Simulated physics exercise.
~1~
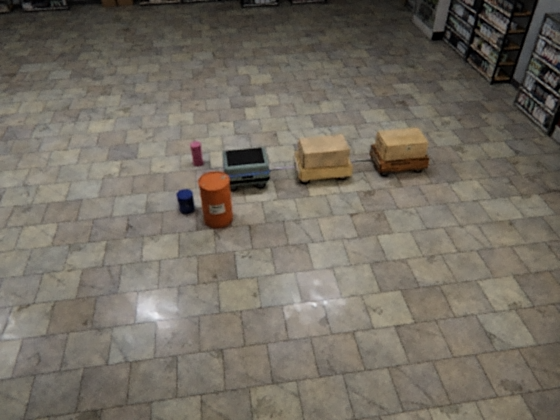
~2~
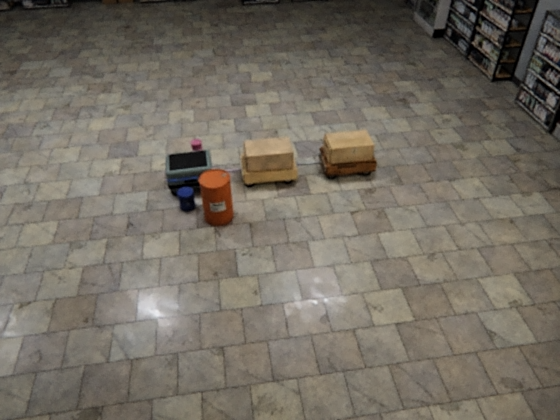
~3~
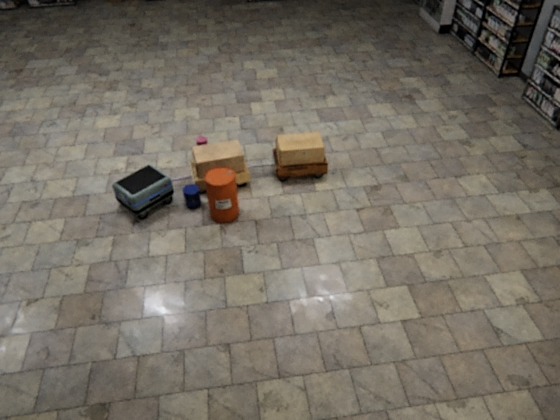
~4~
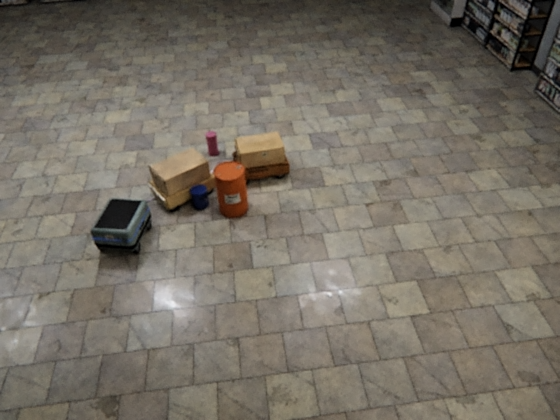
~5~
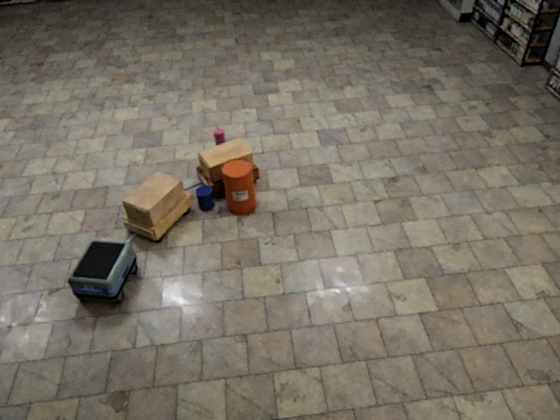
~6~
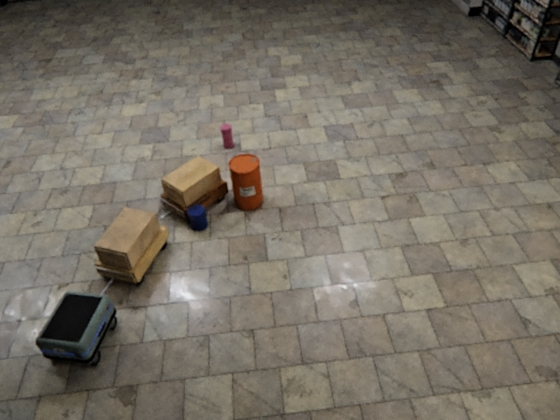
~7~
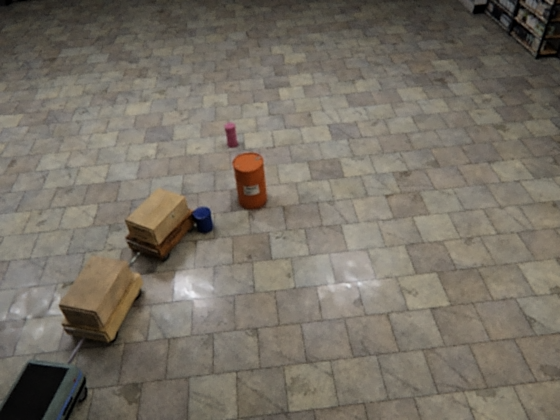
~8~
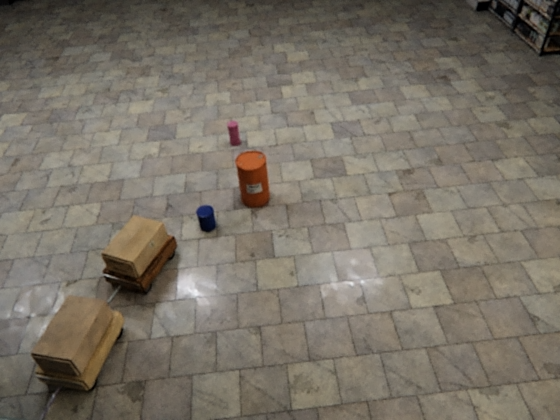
A wide floor of worn stone tiles, with filled shelves at the upper right, is seen from above at an angle. A low grey-blue tug pulls two wooden carts, each carrying a pale box, leftward behind an orange drum, a blue pail and a pink canister. The tug passes the pail and curves toward the lower left, and the carts follow. As the carts swing around, the pail shifts a little toward the viewer but remains upright. The tug leaves view at the lower left with the carts trailing, while the drum and canister stand in their places.
